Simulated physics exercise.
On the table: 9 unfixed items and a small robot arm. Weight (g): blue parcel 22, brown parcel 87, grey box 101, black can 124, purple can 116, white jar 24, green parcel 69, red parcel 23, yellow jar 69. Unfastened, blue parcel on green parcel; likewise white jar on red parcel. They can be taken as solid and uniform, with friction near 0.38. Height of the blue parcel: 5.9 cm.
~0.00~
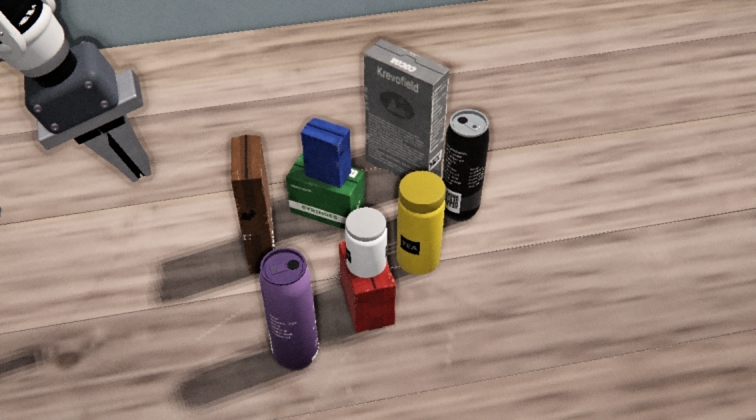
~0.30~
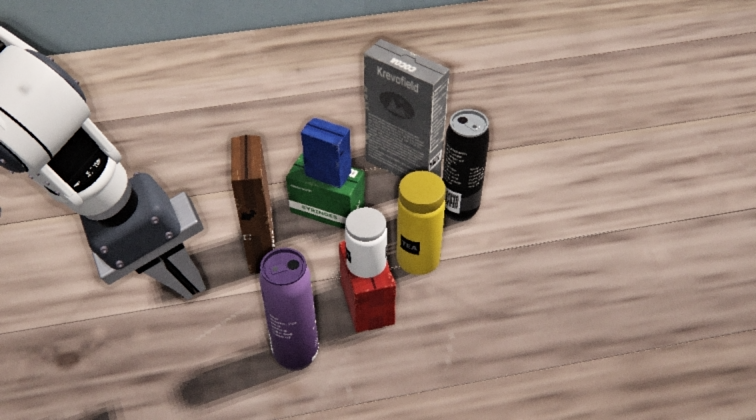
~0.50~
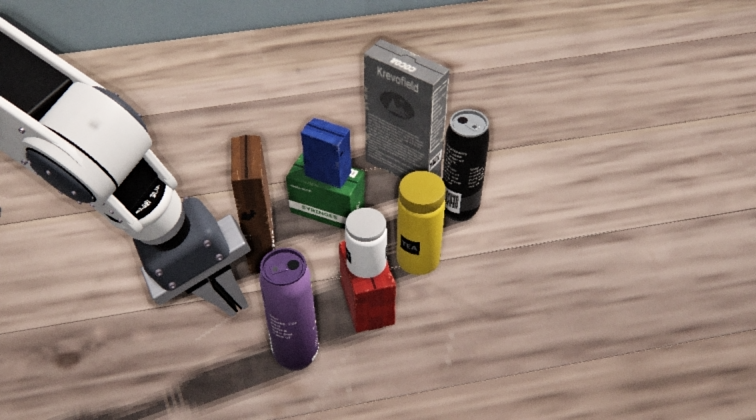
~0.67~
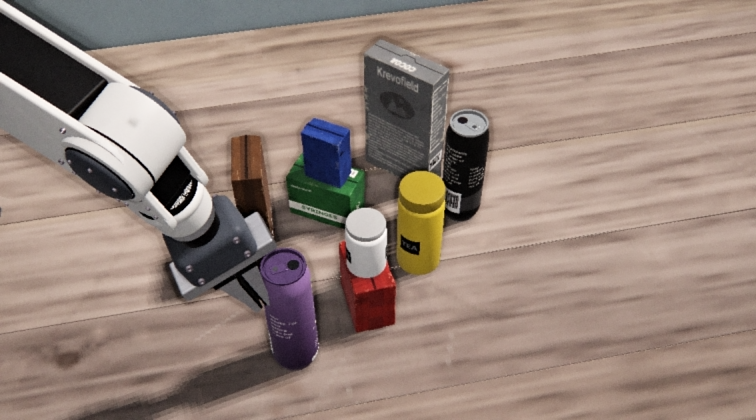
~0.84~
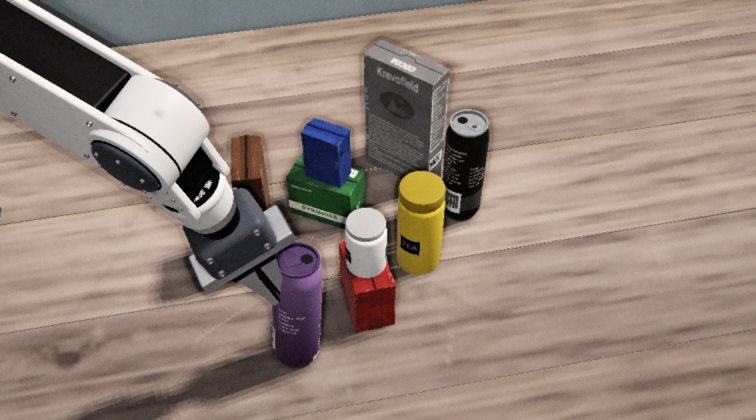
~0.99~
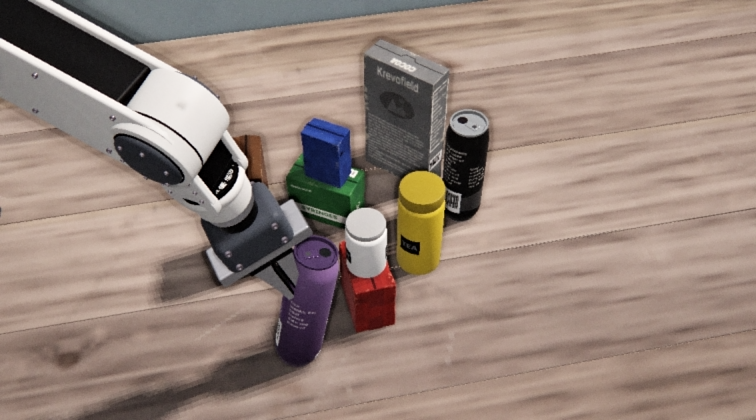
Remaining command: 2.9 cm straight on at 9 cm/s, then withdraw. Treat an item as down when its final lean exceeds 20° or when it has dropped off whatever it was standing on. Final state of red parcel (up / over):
Survives.
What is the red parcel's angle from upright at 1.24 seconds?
0°.
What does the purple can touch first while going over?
First hit: The white jar.
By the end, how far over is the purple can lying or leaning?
Roughly 90 degrees from upright.
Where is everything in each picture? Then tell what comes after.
In the first picture, fingers at (127, 142); purple can (290, 314) upright; red parcel (367, 283).
In the second picture, fingers at (182, 262); purple can (290, 314) upright; blue parcel (327, 153), brown parcel (255, 207).
In the third picture, fingers at (226, 281); purple can (290, 314) upright; grey box (405, 118), black can (464, 169).
In the fourth picture, fingers at (252, 278); purple can (290, 314) upright; white jar (366, 243), green parcel (327, 192).
In the fifth picture, fingers at (270, 271); purple can (297, 310) leaning 5°; yellow jar (420, 224).
In the sixth picture, fingers at (286, 265); purple can (306, 305) leaning 12°; red parcel (367, 283).
After 1.24 s, white jar and purple can touch at 1.21 s; leaning purple can 25°.
After 1.54 s, red parcel and purple can touch at 1.35 s; leaning purple can 64°.
After 1.99 s, leaning purple can 90°.
At rest, past 20° or fallen, purple can. Standing, brown parcel, red parcel, yellow jar, green parcel, black can, grey box, blue parcel and white jar.
